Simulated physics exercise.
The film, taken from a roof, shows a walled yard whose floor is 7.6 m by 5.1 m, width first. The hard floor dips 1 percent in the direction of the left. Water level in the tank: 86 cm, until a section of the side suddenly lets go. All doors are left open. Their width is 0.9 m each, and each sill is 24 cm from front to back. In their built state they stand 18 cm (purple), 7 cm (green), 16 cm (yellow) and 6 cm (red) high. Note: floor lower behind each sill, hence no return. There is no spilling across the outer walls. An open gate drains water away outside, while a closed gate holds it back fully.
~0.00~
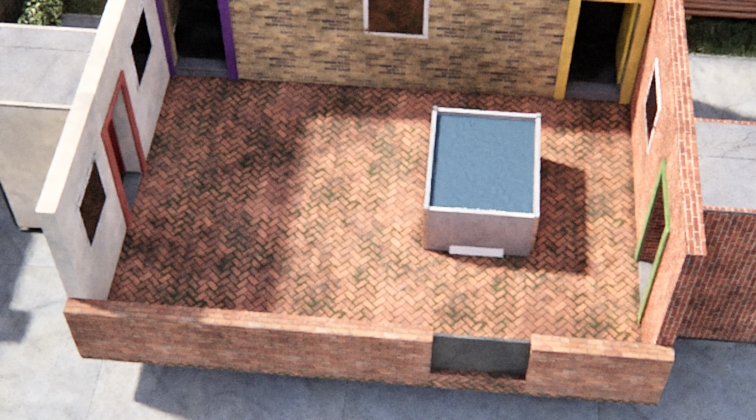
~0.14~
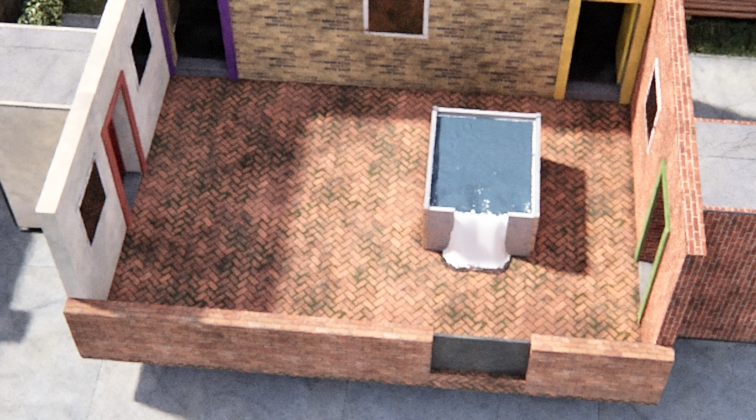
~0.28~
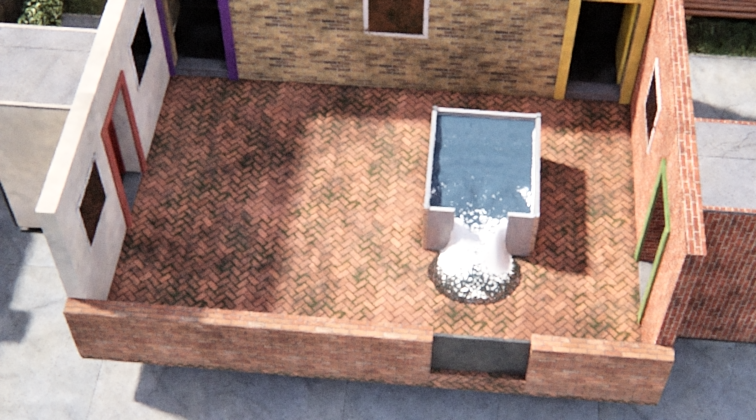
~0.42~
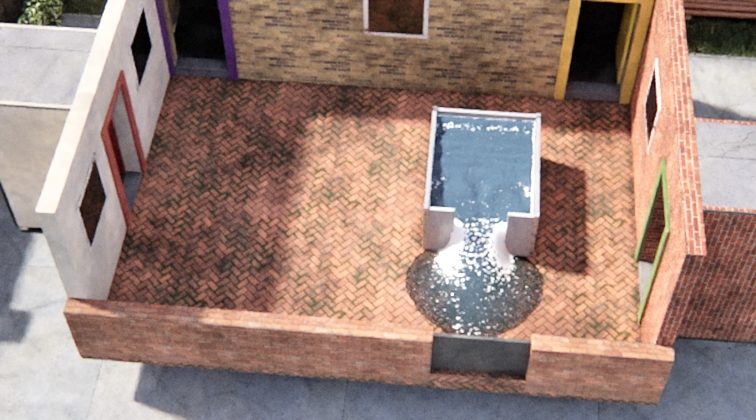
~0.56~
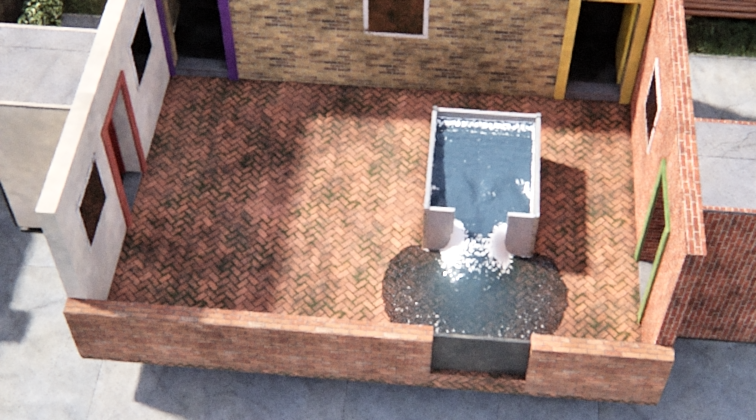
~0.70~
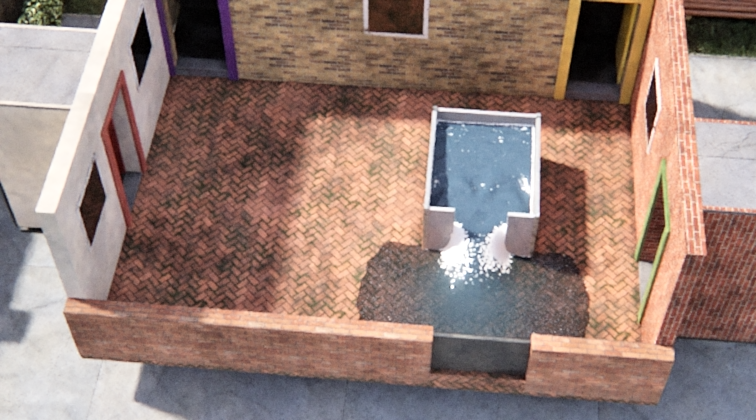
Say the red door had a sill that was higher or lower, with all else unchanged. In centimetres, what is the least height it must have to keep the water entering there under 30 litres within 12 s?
6.5 cm.
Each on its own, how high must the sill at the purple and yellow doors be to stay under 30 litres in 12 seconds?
About 10.0 cm at purple and 9.5 cm at yellow.
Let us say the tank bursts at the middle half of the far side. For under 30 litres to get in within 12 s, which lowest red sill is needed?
It should stand roughly 7.5 cm high.
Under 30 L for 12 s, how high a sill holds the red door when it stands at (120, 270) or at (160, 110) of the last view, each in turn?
Roughly 13.5 cm for the first and 8.0 cm for the second.
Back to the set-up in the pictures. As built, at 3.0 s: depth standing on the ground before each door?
In cm - purple: 0, green: 12, yellow: 0, red: 3.
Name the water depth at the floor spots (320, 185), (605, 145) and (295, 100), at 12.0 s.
Respectively 5 cm, 6 cm and 9 cm.
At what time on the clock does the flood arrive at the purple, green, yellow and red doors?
Arrives: Purple 4.5 s / green 1.4 s / yellow 3.4 s / red 3.0 s.
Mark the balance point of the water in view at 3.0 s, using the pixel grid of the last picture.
I'd say around (447, 263).
After 1.4 s water covers 20 % of the floor, deepest (45 cm) near (476, 255); it has not reached the red door.
After 3.0 s water covers 50 % of the floor, deepest (28 cm) near (476, 255); 3 cm at the red door, 0 litres in over its 6 cm sill.
After 12.0 s water covers 100 % of the floor, deepest (15 cm) near (99, 333); 9 cm at the red door, 40 litres in over its 6 cm sill.
At the red door as built, the water arrived by 3.0 s and peaked near 11 cm at 11.0 s.
With a sill of 6 cm, 39 litres would have come in within the 12 s; with 8 cm, 16 litres. So under 30 litres takes about 6.5 cm.
